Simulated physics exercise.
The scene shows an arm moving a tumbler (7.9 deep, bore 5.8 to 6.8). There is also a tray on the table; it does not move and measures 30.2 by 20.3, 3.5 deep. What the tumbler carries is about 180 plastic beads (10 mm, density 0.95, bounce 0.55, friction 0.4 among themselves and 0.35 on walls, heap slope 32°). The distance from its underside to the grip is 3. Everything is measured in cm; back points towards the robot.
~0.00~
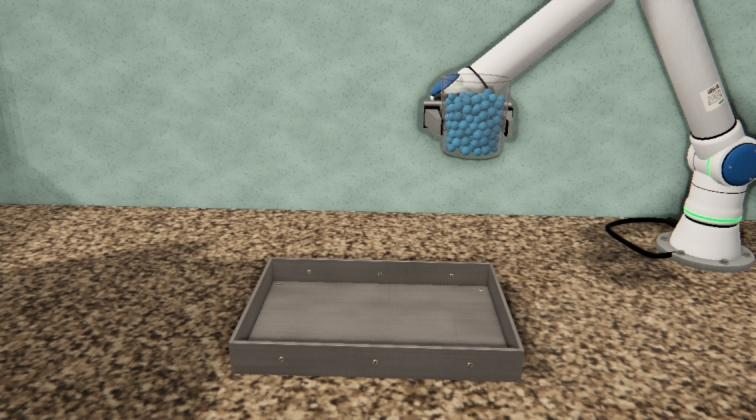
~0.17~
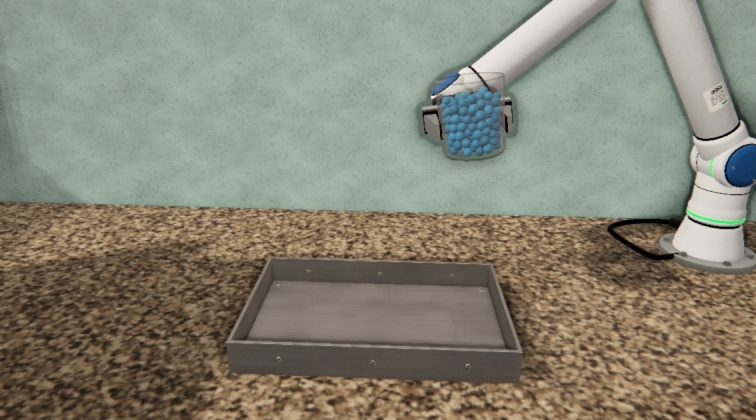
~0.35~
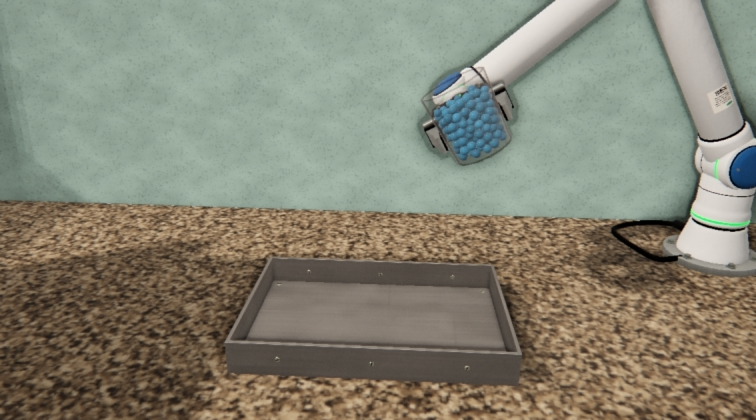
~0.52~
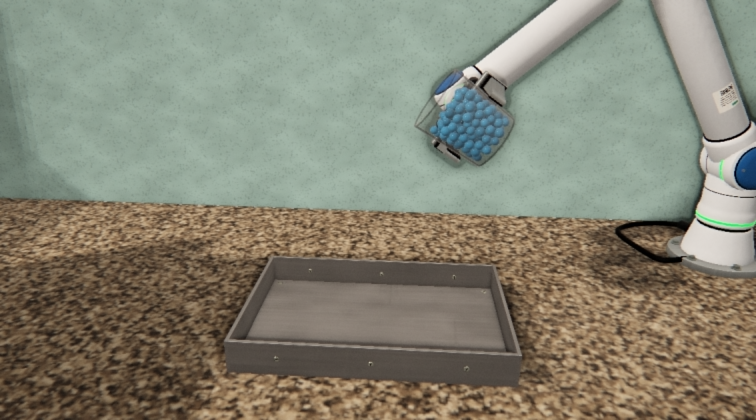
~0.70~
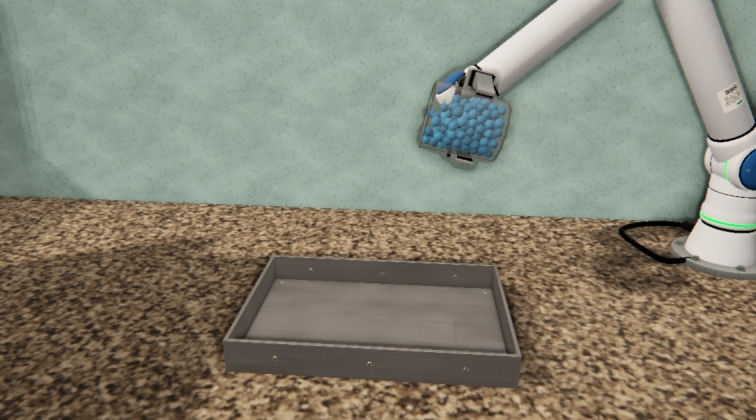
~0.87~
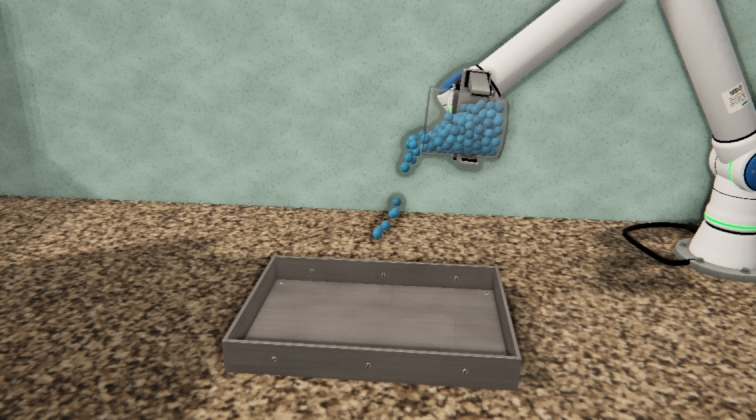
A clear tumbler full of blue beads was tilted steadily to the left by a white robot arm, until some beads poured over its rim and dropped through the air above a gray tray.
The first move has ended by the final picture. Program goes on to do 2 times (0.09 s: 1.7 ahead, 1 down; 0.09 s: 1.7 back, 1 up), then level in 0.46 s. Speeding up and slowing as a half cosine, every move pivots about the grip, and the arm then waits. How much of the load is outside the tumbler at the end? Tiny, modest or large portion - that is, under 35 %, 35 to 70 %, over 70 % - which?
A modest portion.
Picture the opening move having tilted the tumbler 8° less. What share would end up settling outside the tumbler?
It would be near 30 per cent.
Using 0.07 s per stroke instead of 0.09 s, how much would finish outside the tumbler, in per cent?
Around 50 percent.
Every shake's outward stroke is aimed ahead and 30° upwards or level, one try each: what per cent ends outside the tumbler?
Try one gives about 65 in a hundred, try two about 65 in a hundred.
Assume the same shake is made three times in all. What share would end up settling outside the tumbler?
About 60 %.
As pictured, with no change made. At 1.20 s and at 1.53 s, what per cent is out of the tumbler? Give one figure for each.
Readings in order: 30, 50.
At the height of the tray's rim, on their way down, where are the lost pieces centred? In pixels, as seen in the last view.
Centre: Roughly (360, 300).
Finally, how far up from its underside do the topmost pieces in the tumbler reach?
About 5.0 cm.
After 1.20 s, tilted 85° forward, highest piece 25 above the table; 124 in the tumbler, 35 in the tray, 22 in flight or on a rim.
After 1.53 s, tilted 24° forward, highest piece 28 above the table; 93 in the tumbler, 85 in the tray, 3 in flight or on a rim.
After 1.89 s, level, highest piece 27 above the table; 93 in the tumbler, 88 in the tray.
After 2.94 s, level, highest piece 27 above the table; 93 in the tumbler, 88 in the tray.
At rest, 93 in the tumbler, 88 in the tray. That is 49 % outside the tumbler.
